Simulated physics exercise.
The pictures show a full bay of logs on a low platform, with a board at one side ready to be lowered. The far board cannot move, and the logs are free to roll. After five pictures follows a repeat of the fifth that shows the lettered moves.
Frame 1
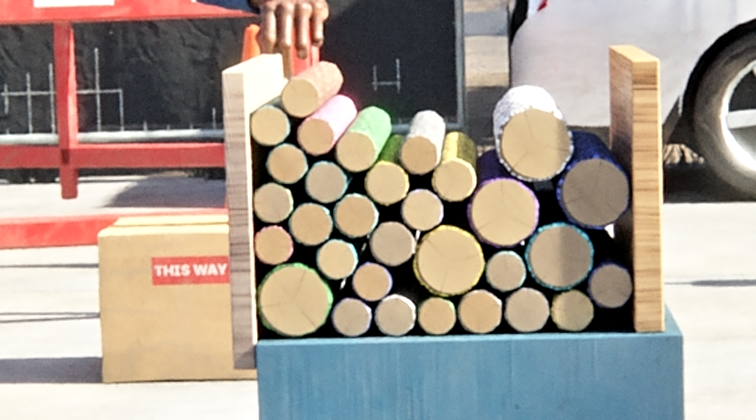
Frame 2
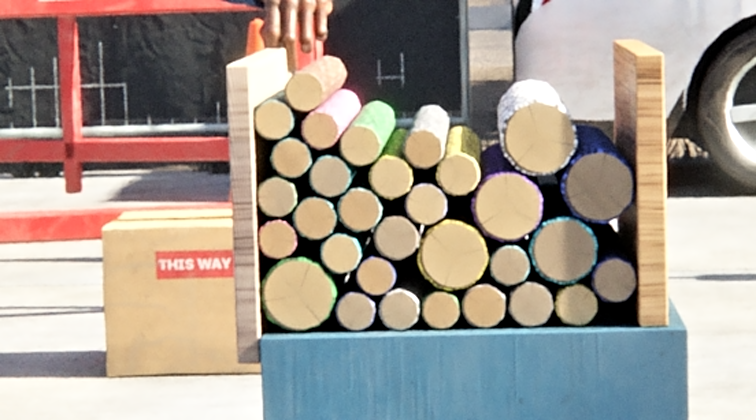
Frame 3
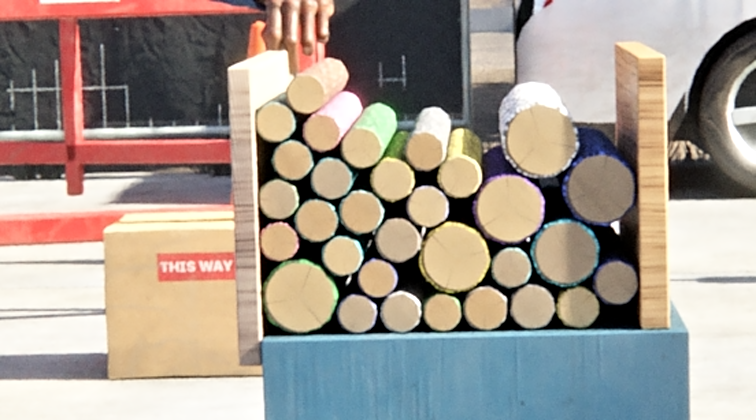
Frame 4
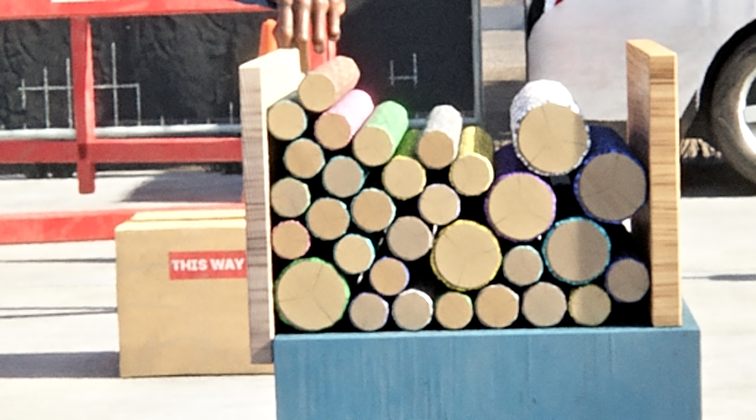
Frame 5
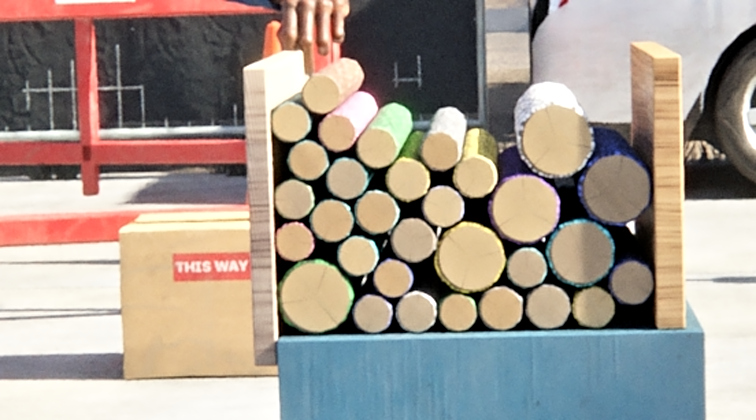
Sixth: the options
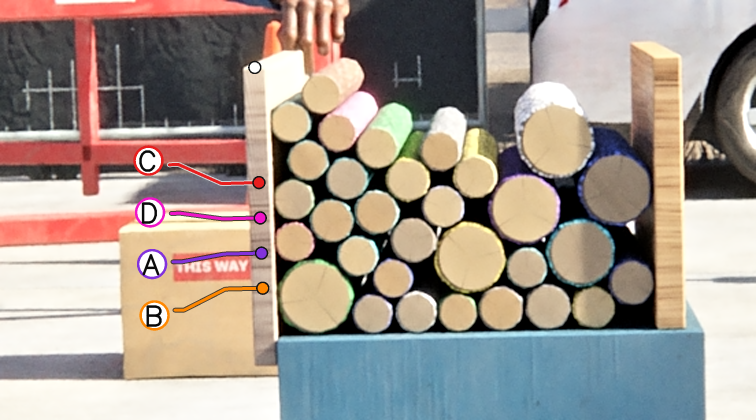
Colorful logs sitting stacked between two wooden boards on a blue platform, a hand resting behind, as the view shifts slightly.
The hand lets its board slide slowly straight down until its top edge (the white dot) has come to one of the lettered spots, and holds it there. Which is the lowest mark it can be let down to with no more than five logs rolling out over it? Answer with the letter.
A is the limit.
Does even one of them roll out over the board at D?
Yes.
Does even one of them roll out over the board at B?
Yes.
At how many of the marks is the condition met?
Three of them.
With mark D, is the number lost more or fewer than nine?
It loses fewer than nine.
On the marked copy, A at (261, 253); B at (263, 288); C at (259, 182); D at (260, 218); the white dot at (255, 68).
With A. Early on, top of the board (271, 151).
Further on, top of the board (274, 247).
At the end, top of the board (274, 252), five out over the board.
As for the rest, B more than five out over the board; C none out over the board; D two out over the board.
